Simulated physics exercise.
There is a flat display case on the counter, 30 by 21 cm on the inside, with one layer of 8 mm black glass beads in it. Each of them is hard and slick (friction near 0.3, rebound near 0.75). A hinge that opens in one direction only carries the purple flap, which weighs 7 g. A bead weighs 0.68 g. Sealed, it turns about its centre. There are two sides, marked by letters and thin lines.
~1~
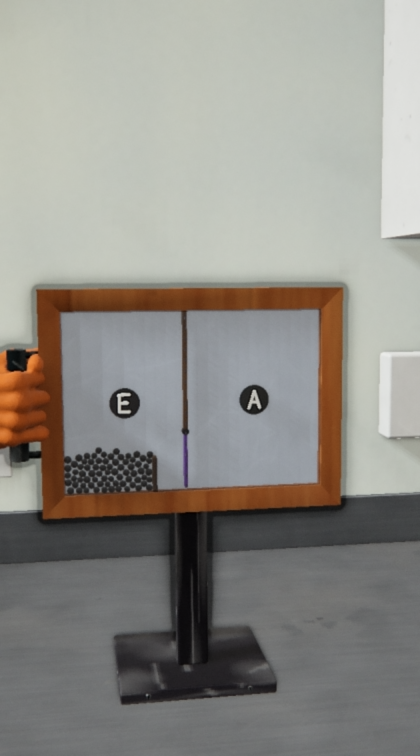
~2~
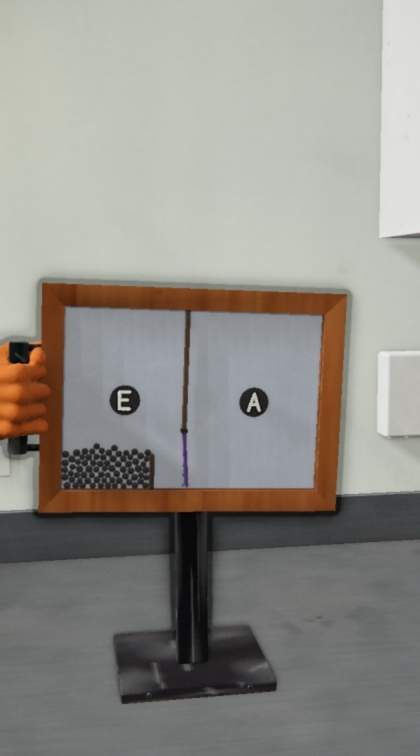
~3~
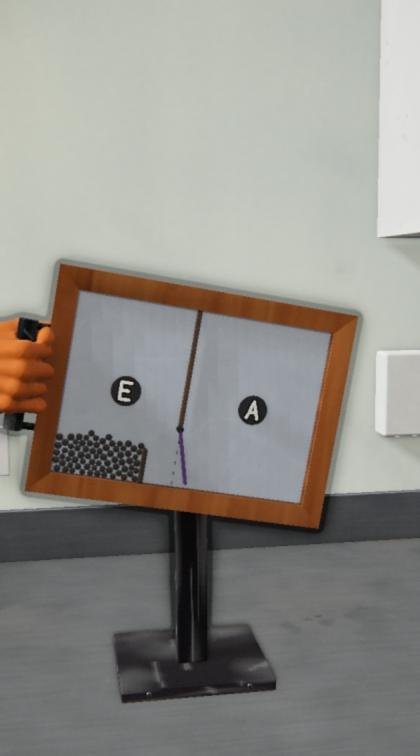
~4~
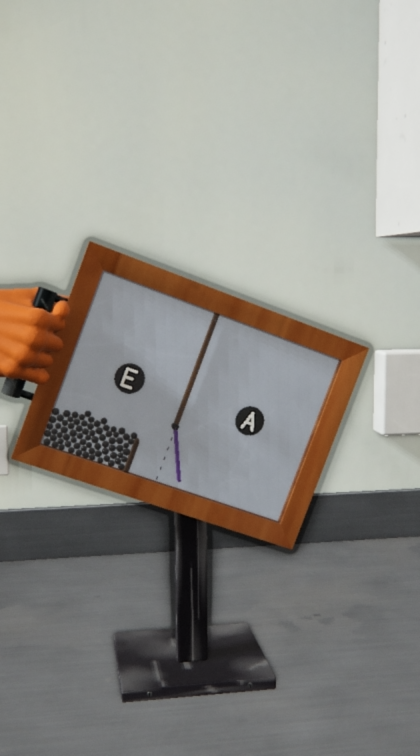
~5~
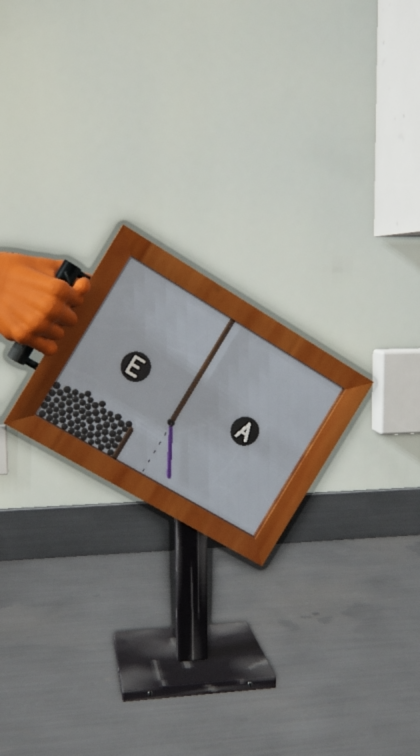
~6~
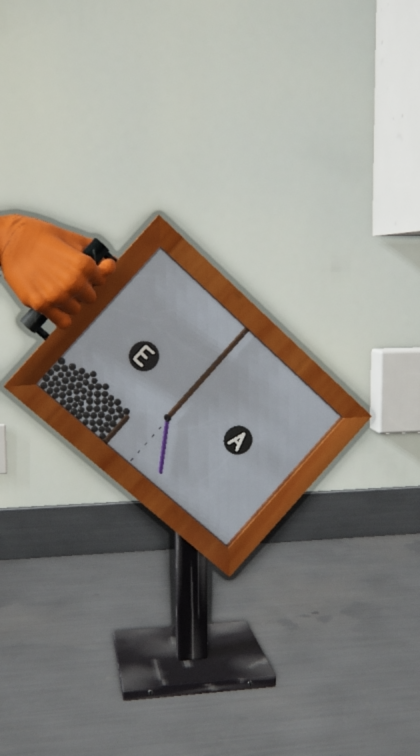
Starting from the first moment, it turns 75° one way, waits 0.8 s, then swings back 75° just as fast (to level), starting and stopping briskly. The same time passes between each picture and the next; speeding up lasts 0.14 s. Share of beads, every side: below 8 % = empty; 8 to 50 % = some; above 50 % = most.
A: Most; E: Some.
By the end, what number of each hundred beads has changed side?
Roughly 70 in a hundred.
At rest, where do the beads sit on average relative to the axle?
Right: About 3 cm; below: About 9 cm.
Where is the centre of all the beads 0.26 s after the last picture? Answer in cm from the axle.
Position estimate: Left 8 cm, above 4 cm.
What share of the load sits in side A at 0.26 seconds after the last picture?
It comes to roughly 10 %.
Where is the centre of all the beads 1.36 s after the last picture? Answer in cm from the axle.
About 1 cm right and 10 cm below.
Then, 0.26 s after the last picture, it stands 75° clockwise; the beads' middle is 8 cm left of and 4 cm above the centre; A 10 %, E 90 %; purple flap open 69°.
Then, 1.36 s after the last picture, it stands 37° clockwise; the beads' middle is 1 cm right of and 10 cm below the centre; A 70 %, E 30 %; purple flap open 38°.
Then, 1.65 s after the last picture, it stands level; the beads' middle is 7 cm right of and 7 cm below the centre; A 70 %, E 30 %; purple flap open 9°.
All still 2.7 s after it, it stands level; A 70 %, E 30 %; purple flap shut.
